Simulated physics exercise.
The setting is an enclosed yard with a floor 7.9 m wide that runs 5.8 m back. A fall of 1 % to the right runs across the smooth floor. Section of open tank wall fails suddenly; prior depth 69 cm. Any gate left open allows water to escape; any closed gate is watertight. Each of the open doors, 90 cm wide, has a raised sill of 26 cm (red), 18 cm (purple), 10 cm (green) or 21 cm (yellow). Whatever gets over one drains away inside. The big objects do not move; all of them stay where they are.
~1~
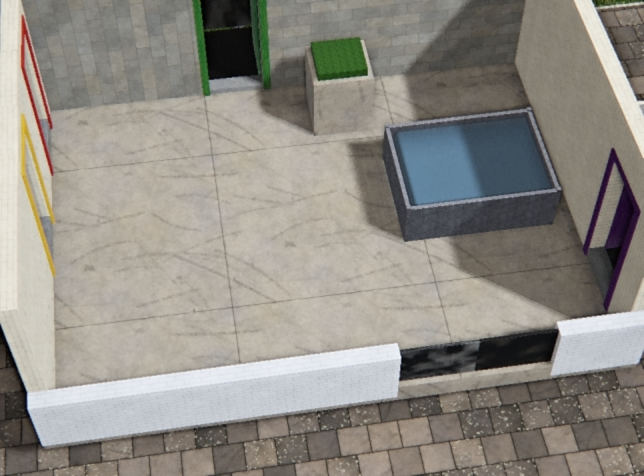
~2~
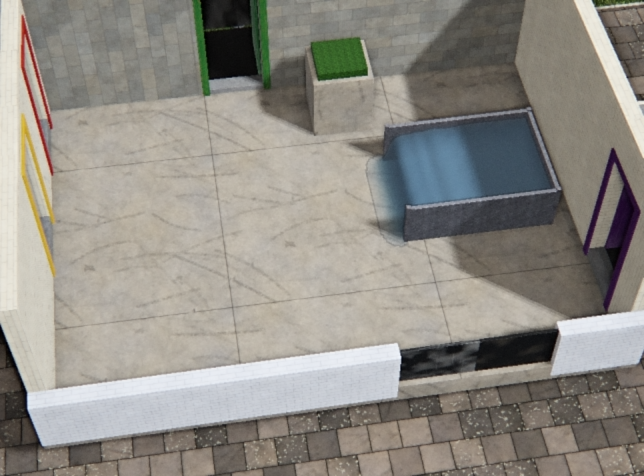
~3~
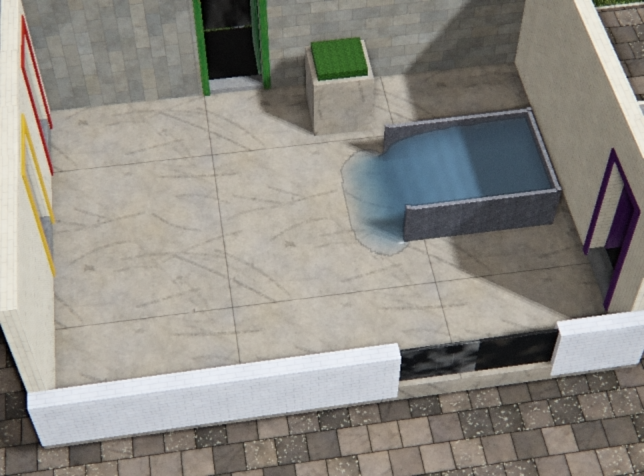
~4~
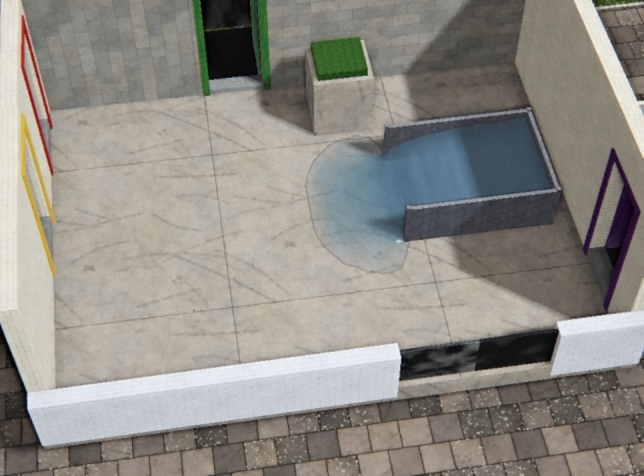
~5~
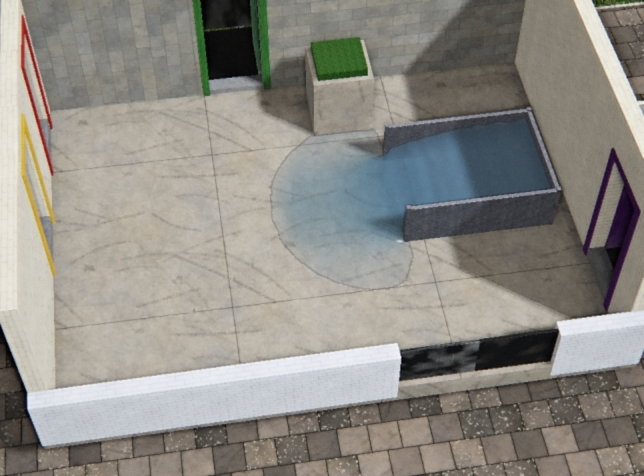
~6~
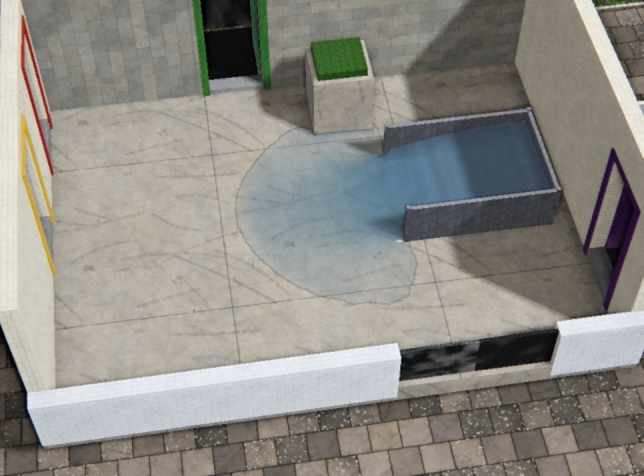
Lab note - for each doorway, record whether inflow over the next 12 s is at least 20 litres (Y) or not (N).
Outcome: The red door is going to hold within the limit, the purple door is going to hold within the limit, the green door is going to hold within the limit, the yellow door is going to hold within the limit.
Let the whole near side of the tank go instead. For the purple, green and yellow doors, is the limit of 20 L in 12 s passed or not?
Door by door - purple: Out of bounds, green: Within bounds, yellow: Within bounds.
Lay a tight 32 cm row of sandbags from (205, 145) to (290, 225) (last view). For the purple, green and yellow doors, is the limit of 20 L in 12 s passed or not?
Moved that way: Purple holds, green breaches it, yellow holds.
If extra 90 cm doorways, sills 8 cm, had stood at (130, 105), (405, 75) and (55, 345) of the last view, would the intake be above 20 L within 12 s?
Note, doorways in listed order: Goes beyond, stays short, goes beyond.
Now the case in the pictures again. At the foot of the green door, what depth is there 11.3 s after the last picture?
About 4.5 cm deep.
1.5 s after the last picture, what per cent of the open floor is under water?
I'd say around 60 % is wet.
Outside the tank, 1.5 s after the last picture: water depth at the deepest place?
Roughly 20 cm.
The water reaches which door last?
It would be the purple one.
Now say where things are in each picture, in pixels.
The first picture shows the open tank at (470, 161) is whole and still, 69 cm deep.
In the second picture, the front is at (376, 161), 0.8 m from the gap at (398, 190); 0.3 m2 of floor is under water; 69 cm left at the back of the open tank.
In the third picture, the front is at (356, 158), 1.1 m from the gap at (398, 191); 1.1 m2 of floor is under water; 69 cm left at the back of the open tank.
In the fourth picture, water pours out at (398, 192) and has run 1.4 m, to (322, 159); typically 9 cm deep outside, 69 cm at the open tank's back.
In the fifth picture, the front is at (277, 184), 1.9 m from the gap at (398, 192); 4.4 m2 of floor is under water; 66 cm left at the back of the open tank.
In the sixth picture, the front is at (242, 206), 2.4 m from the gap at (398, 192); 6.1 m2 of floor is under water; 59 cm left at the back of the open tank.
Then, 0.7 s after the last picture water covers 40 % of the floor and is deepest (28 cm) near (382, 201); red door not reached, purple door not reached, green door not reached, yellow door not reached.
Then, 1.5 s after the last picture water covers 60 % of the floor and is deepest (20 cm) near (382, 201); red door 7 cm at the sill, 0 L in, purple door not reached, green door 7 cm at the sill, 0 L in, yellow door 20 cm at the sill, 0 L in.
Then, 2.8 s after the last picture water covers 65 % of the floor and is deepest (28 cm) near (57, 382); red door 25 cm at the sill, 1 L in, purple door not reached, green door 7 cm at the sill, 0 L in, yellow door 17 cm at the sill, 0 L in.
Then, 6.3 s after the last picture water covers 70 % of the floor and is deepest (14 cm) near (304, 109); red door 5 cm at the sill, 1 L in, purple door not reached, green door 7 cm at the sill, 0 L in, yellow door 8 cm at the sill, 0 L in.
Then, 11.3 s after the last picture water covers 100 % of the floor and is deepest (16 cm) near (553, 190); red door 2 cm at the sill, 1 L in, purple door 12 cm at the sill, 0 L in, green door 5 cm at the sill, 0 L in, yellow door 1 cm at the sill, 0 L in.
